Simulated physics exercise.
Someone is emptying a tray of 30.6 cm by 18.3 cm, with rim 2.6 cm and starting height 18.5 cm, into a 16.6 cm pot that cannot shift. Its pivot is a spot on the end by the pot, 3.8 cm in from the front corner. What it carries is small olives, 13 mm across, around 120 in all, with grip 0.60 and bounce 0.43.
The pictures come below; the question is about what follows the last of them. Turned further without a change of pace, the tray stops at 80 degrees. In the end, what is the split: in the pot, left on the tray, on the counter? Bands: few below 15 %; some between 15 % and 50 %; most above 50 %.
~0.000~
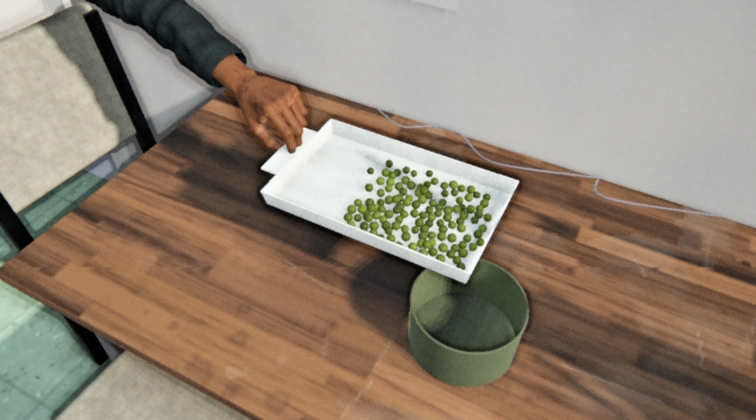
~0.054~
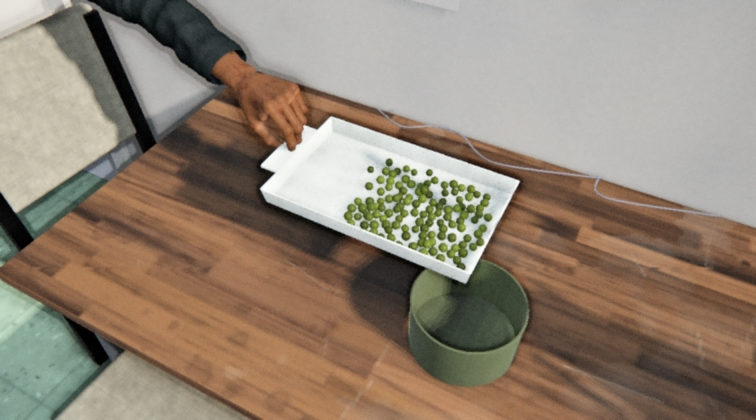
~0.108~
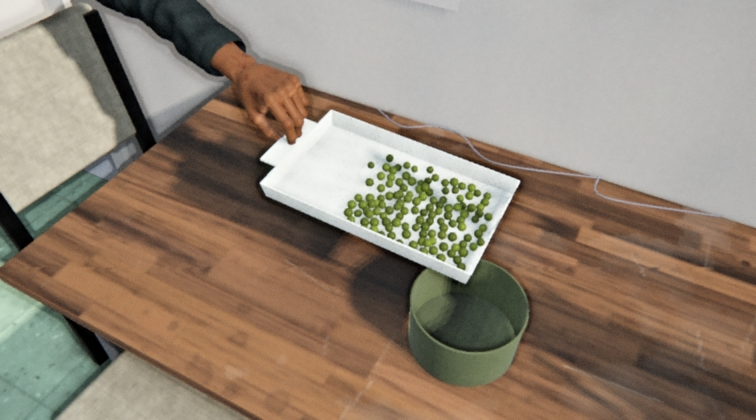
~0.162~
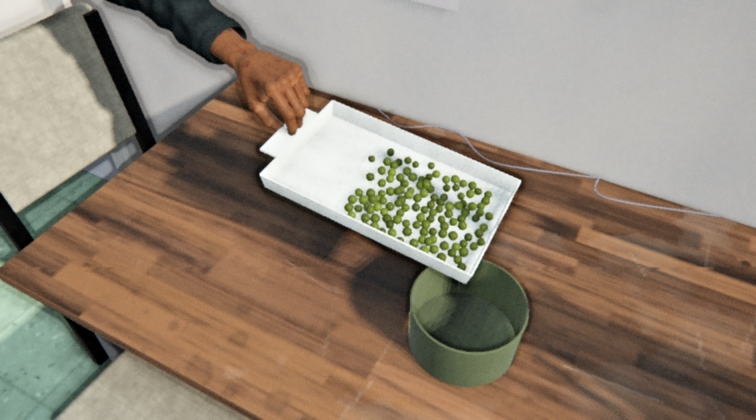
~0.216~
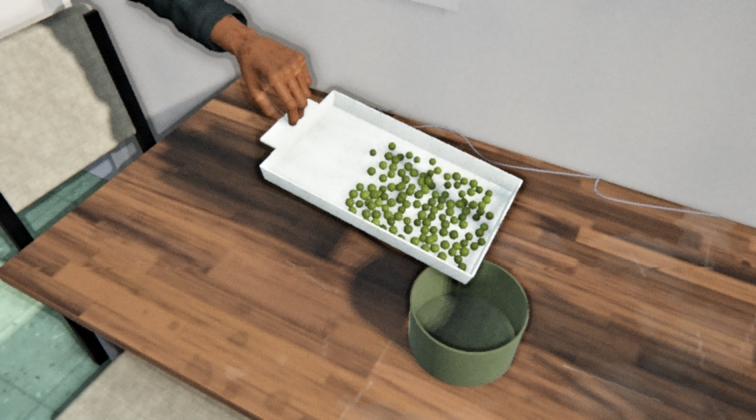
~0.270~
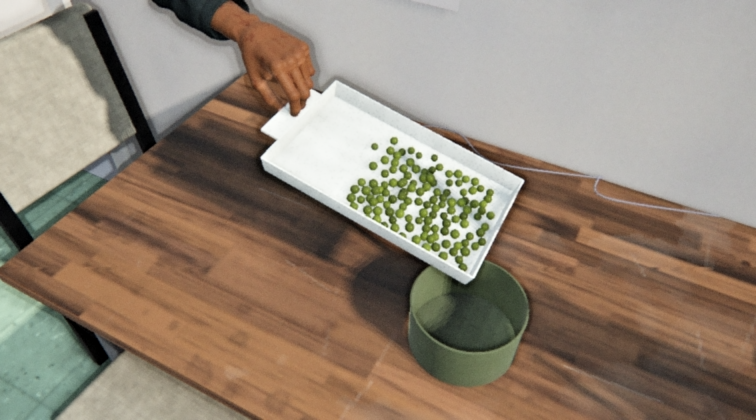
Pot: Few; left on the tray: Most; counter: Few.
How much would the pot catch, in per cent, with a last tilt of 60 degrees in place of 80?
It would be near 0 per cent.
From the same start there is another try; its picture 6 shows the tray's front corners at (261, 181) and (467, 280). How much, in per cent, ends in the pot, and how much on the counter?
Pot 0; counter 0.
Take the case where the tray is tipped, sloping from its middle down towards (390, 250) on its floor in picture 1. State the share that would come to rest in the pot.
That comes to around 5 per cent.
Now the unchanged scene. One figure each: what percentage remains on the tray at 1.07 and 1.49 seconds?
In order, near 100 and near 95.
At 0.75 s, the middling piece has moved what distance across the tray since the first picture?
Around 4 centimetres.
Then, at 0.75 s, tilt 45 degrees; the tray holds 100 %, the pot 0 %.
After 1.07 s, tilt 66 degrees; the tray holds 100 %, the pot 0 %.
After 1.49 s, tilt 80 degrees; the tray holds 95 %, the pot 0 %.
By 2.1 s all is still; pot 5 %, tray 95 %, counter 0 %.
